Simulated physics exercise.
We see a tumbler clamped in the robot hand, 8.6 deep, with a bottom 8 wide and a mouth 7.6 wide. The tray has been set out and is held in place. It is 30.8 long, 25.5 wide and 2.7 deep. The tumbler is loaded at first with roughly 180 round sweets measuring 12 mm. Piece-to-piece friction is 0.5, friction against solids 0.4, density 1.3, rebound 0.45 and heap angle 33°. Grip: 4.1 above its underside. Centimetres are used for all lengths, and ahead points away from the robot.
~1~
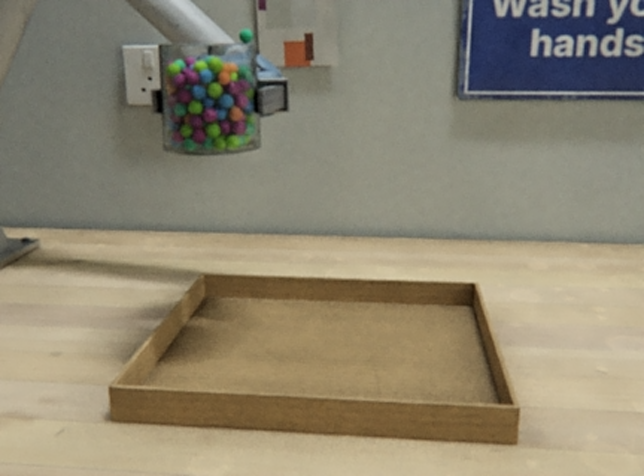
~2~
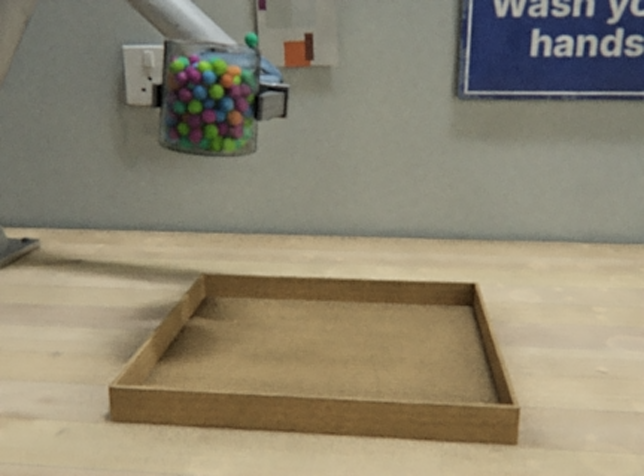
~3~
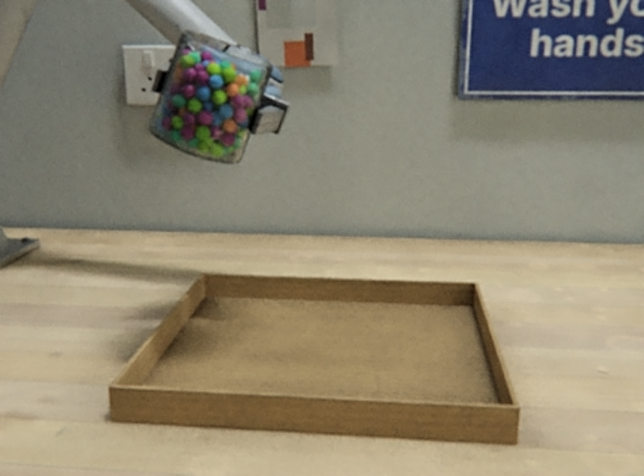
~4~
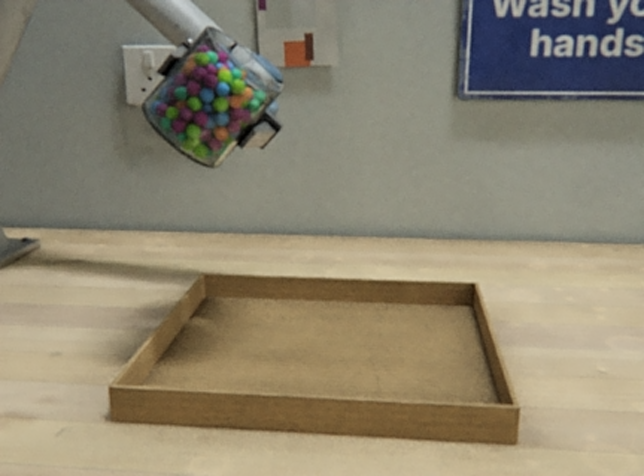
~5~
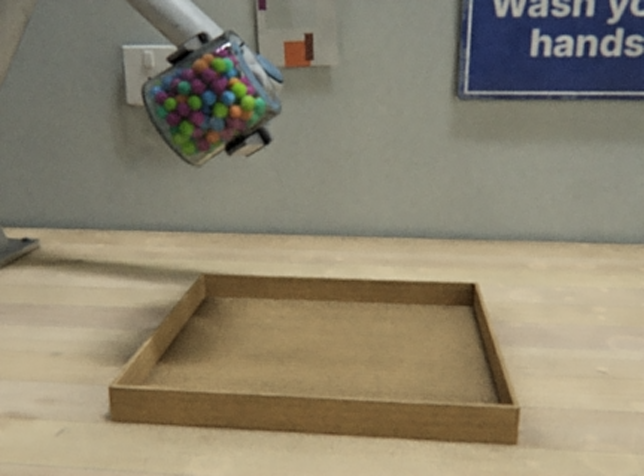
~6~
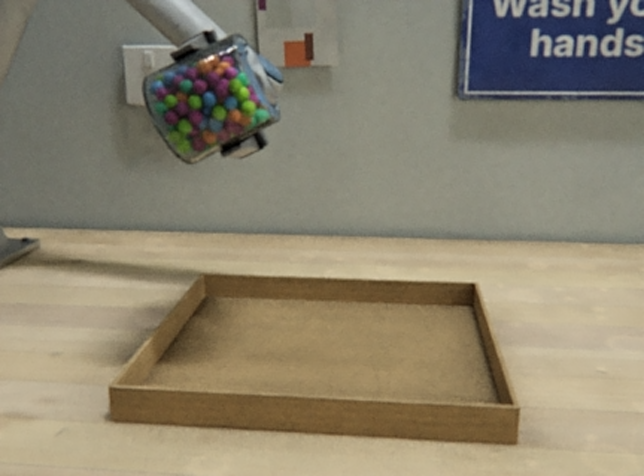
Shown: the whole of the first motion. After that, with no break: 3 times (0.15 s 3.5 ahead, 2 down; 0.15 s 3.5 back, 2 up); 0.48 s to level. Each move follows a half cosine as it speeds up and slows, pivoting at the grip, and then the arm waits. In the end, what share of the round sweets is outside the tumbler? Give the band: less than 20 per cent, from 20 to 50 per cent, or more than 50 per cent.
The band is less than 20 per cent.
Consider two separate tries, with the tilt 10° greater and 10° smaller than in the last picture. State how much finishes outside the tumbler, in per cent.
I'd say close to 20 and 5 per cent, in that order.
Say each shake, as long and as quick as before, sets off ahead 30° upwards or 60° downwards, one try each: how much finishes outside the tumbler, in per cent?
I'd say close to 30 percent for the first and close to 0 percent for the second.
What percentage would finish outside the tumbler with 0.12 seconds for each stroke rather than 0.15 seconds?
Estimate: Close to 20 percent.
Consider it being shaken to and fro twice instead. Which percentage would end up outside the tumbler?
Near 5 per cent.
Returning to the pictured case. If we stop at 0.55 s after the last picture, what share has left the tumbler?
About 5 in a hundred parts are out by then.
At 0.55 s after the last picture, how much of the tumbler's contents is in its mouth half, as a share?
Something near 40 per cent is there.
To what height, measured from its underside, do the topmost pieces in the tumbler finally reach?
Roughly 8.0 centimetres.
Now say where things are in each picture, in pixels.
The first picture shows tumbler middle at (210, 99), level; upper third of the load around (208, 81), from x 170 to 250, top at y 35; 184 in the tumbler.
The second picture shows tumbler middle at (211, 99), tilted 6° forward; upper third of the load around (207, 81), from x 170 to 250, top at y 40.
The third picture shows tumbler middle at (211, 99), tilted 22° forward; upper third of the load around (205, 83), from x 165 to 255, top at y 60.
The fourth picture shows tumbler middle at (212, 99), tilted 43° forward; upper third of the load around (207, 82), from x 160 to 260, top at y 55.
The fifth picture shows tumbler middle at (212, 100), tilted 59° forward; upper third of the load around (206, 84), from x 160 to 260, top at y 55.
The sixth picture shows tumbler middle at (212, 100), tilted 65° forward; upper third of the load around (205, 83), from x 160 to 260, top at y 60; 184 in the tumbler.
Then, 0.55 s after the last picture, tilted 65° forward, highest piece 25 above the table; 173 in the tumbler, 9 in the tray, 2 in flight or on a rim.
Then, 1.10 s after the last picture, tilted 40° forward, highest piece 26 above the table; 166 in the tumbler, 17 in the tray, 1 in flight or on a rim.
Then, 1.58 s after the last picture, level, highest piece 28 above the table; 166 in the tumbler, 18 in the tray.
Then, 2.63 s after the last picture, level, highest piece 28 above the table; 166 in the tumbler, 18 in the tray.
Final count, 166 in the tumbler, 18 in the tray. That is 10 % outside the tumbler.
